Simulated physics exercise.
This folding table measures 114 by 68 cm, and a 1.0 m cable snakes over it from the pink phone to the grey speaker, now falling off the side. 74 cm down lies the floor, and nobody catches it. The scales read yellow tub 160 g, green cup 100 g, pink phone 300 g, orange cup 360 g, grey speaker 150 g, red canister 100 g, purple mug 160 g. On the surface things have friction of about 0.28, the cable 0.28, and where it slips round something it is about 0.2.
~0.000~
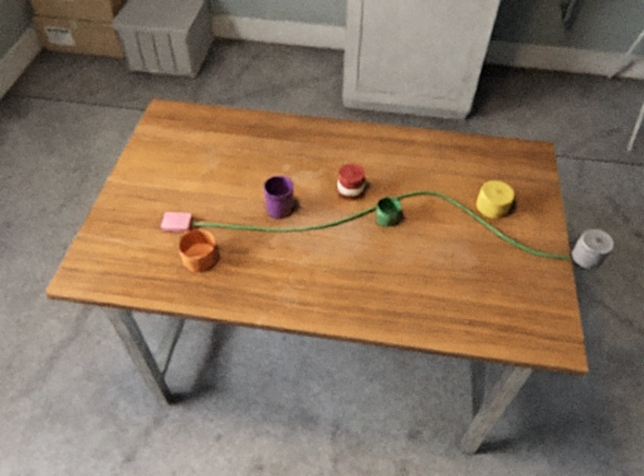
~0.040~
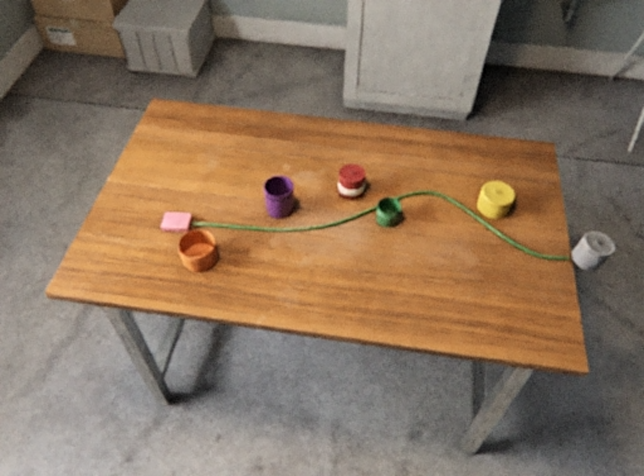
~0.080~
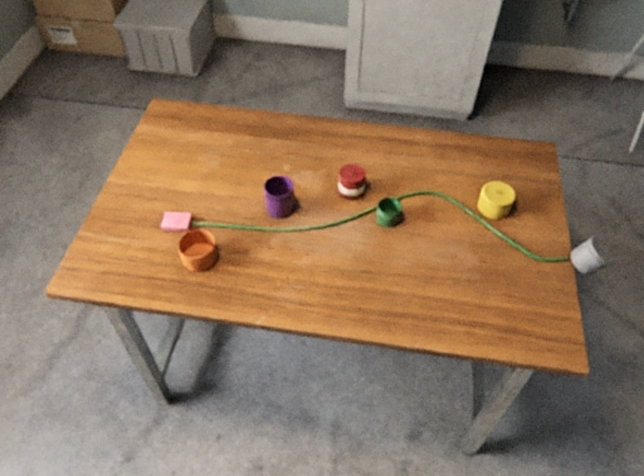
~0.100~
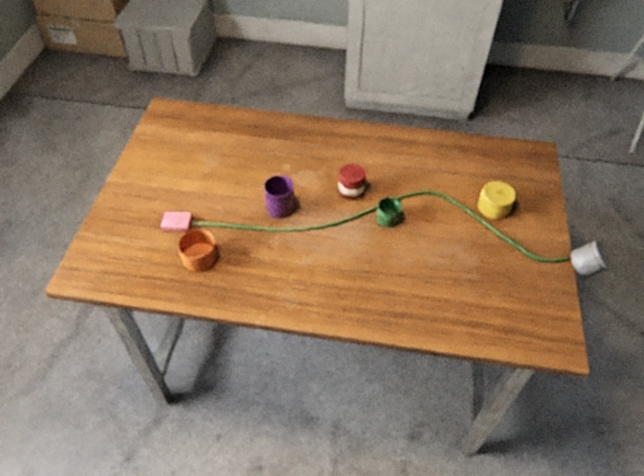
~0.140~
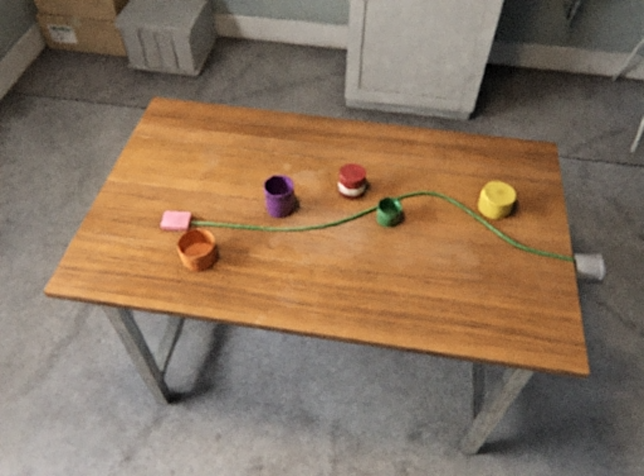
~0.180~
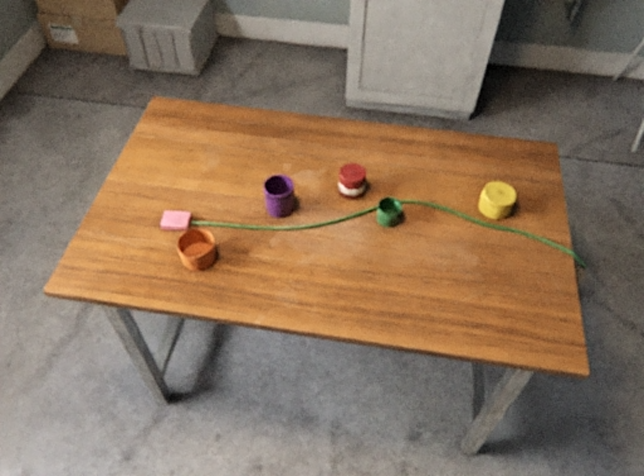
To begin with, a green cable winds across a wooden table from a pink phone, past several colourful containers, to a grey speaker at the right edge. The speaker tilts, turns and drops out of view, and the cable's right part pulls straighter while everything else stays put.
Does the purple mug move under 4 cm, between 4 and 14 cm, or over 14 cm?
Under 4 cm.
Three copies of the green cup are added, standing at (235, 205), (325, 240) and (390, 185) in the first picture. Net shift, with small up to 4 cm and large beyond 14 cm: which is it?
Slight, slight, then slight.
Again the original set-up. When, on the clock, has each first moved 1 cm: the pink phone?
The pink phone gets there at 0.26 seconds.
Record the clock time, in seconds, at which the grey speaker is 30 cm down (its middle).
Time: 1.05 s.
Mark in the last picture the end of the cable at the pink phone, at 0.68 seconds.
Pixel estimate: (240, 224).
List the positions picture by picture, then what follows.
In the first frame, purple mug (278, 186); cable runs through (527, 249) (460, 205) (319, 227) (238, 227).
In the second frame, grey speaker (598, 243); cable runs through (527, 251) (238, 227).
In the third frame, grey speaker (592, 256); cable runs through (526, 252) (238, 227).
In the fourth frame, grey speaker (591, 260); cable runs through (526, 252) (238, 227).
In the fifth frame, grey speaker (587, 269); cable runs through (530, 250) (238, 227).
In the sixth frame, purple mug (278, 185); cable runs through (551, 243) (469, 218) (319, 225) (238, 226).
At 0.4 s, the cable's tail end at (217, 221); grey speaker over the edge, green cup 11 cm off its start, pink phone 6 cm off its start.
At 0.7 s, the cable's tail end at (240, 224); green cup 12 cm off its start, pink phone 12 cm off its start, grey speaker over the edge.
At 0.9 s, the cable's tail end at (259, 225); pink phone 16 cm off its start at (244, 221), green cup 12 cm off its start at (394, 246), grey speaker over the edge.
At 1.2 s, the cable's tail end at (269, 226); pink phone 19 cm off its start, green cup 12 cm off its start, grey speaker over the edge.
At 2.4 s, the cable's tail end at (298, 229); purple mug 0 cm off its start at (279, 184), pink phone 25 cm off its start at (283, 225), green cup 12 cm off its start at (393, 246), grey speaker over the edge.
